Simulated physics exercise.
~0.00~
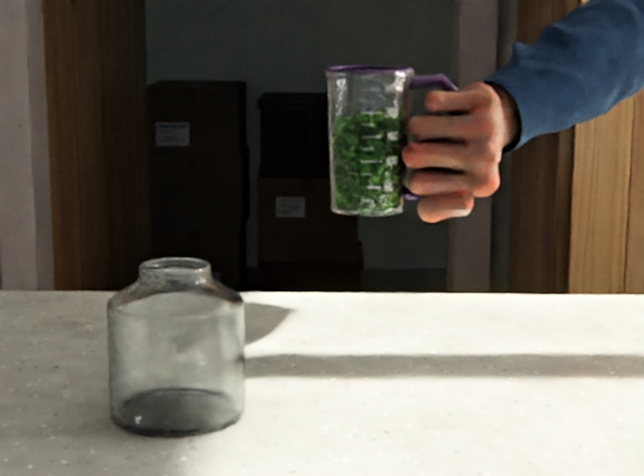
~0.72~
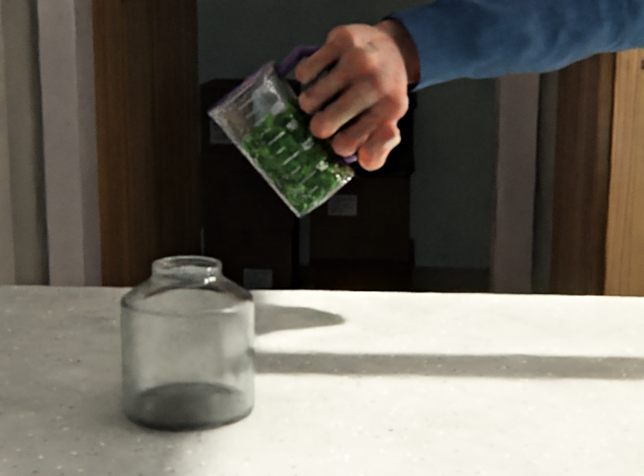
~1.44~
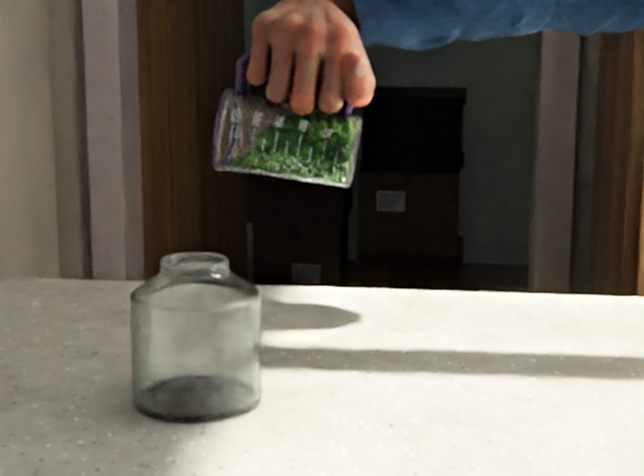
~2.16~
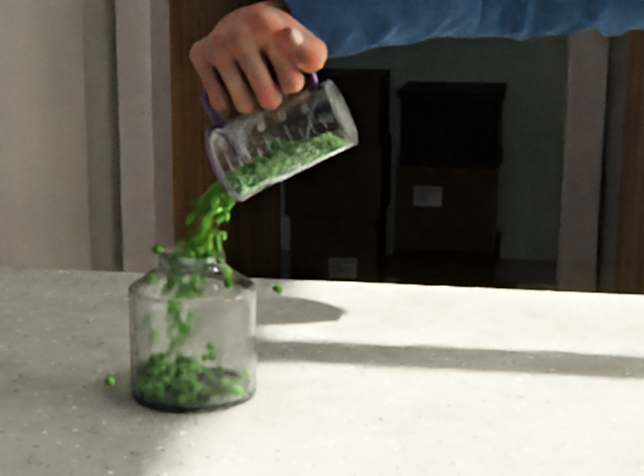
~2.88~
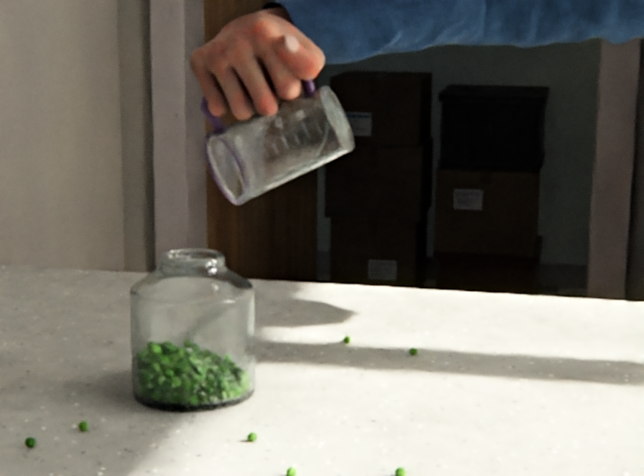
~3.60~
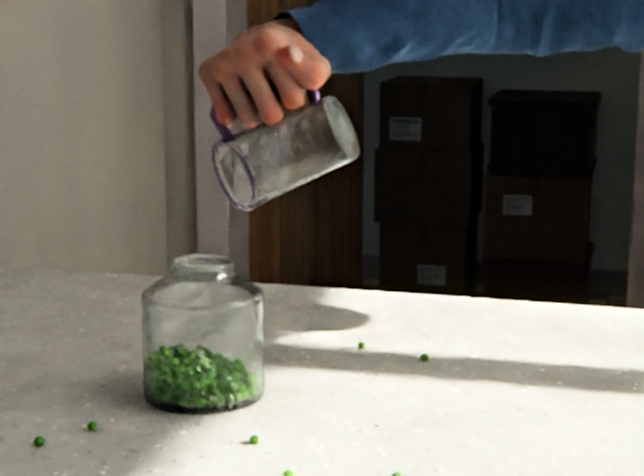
A hand in a blue sleeve moved a clear measuring cup of green peas left over a glass jar and tipped it, pouring them in. Most landed in the jar, a few scattered across the pale counter, and the emptied cup stayed tilted above.
